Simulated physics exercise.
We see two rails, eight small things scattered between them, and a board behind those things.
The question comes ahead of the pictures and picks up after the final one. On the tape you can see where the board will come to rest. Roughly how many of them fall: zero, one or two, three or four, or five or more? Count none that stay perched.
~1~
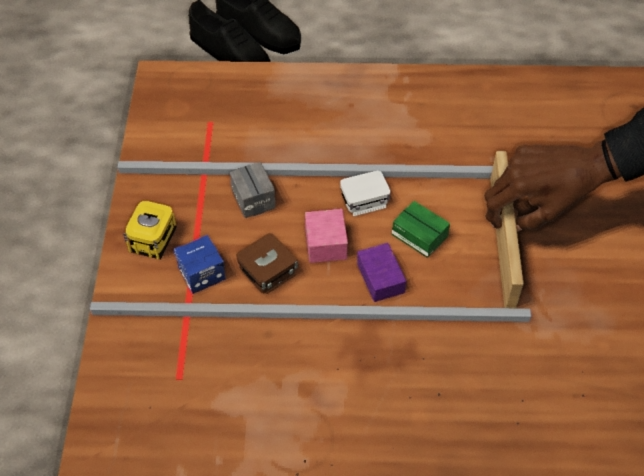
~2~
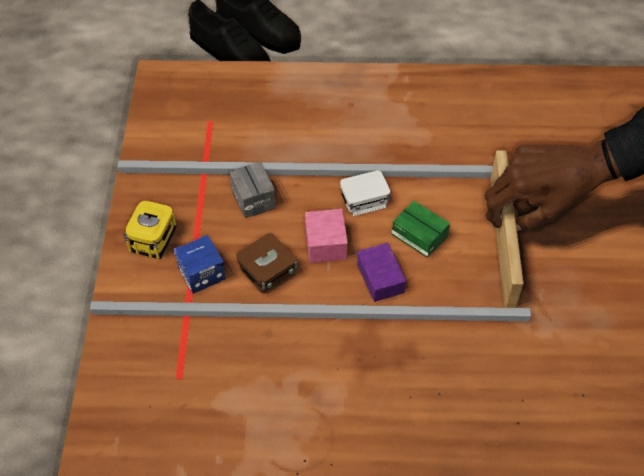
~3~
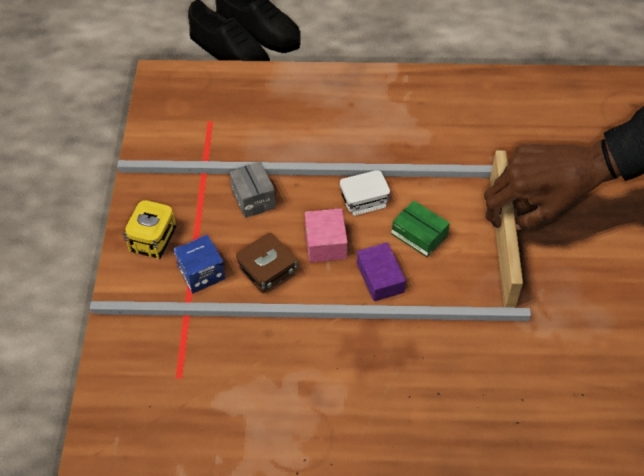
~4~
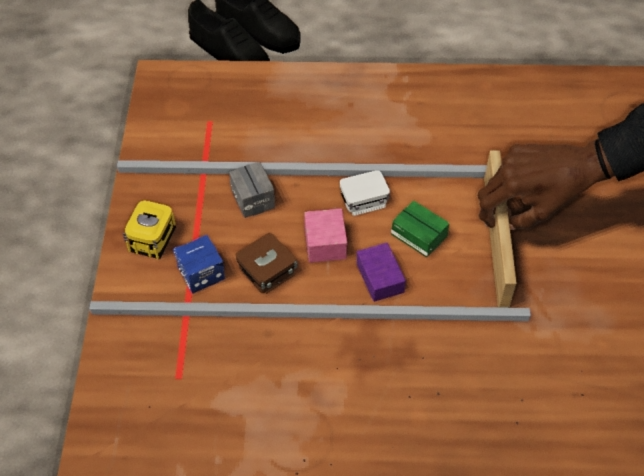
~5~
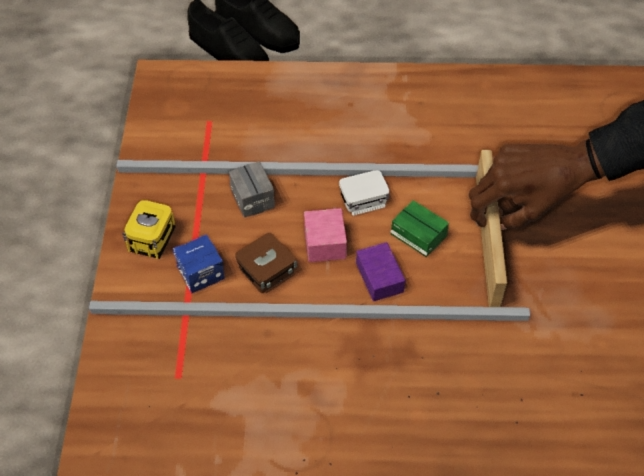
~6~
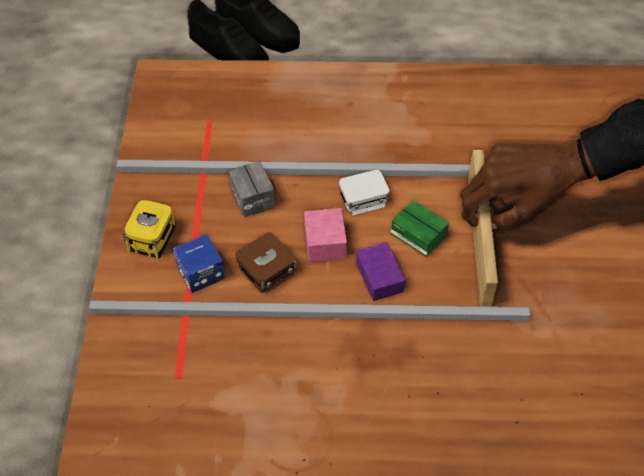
One or two.
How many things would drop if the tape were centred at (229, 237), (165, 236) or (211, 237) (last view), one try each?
Down on the floor: 0, 3 and 0.
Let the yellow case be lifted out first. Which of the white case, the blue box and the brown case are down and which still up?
White case: Still up; blue box: Down; brown case: Still up.
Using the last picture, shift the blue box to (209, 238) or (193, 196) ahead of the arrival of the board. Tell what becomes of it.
The blue box goes down at the first spot and goes down at the second.
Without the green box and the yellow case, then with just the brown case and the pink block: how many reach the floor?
First 0, second 0.
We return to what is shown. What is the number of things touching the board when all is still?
Counting them up gives 3.
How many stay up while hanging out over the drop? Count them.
The count is 1.
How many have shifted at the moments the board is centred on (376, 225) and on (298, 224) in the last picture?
At the first spot the count is 4, and at the second it is 7.
Early on, none off yet; yellow case at rest near (150, 229); blue box at rest near (200, 264); grey box at rest near (252, 189).
A while later, none off yet; yellow case at rest near (150, 229); blue box travelled about its own width near (175, 267); grey box travelled a little near (231, 188).
Finally, the number that fall off is one or two; lost, yellow case.
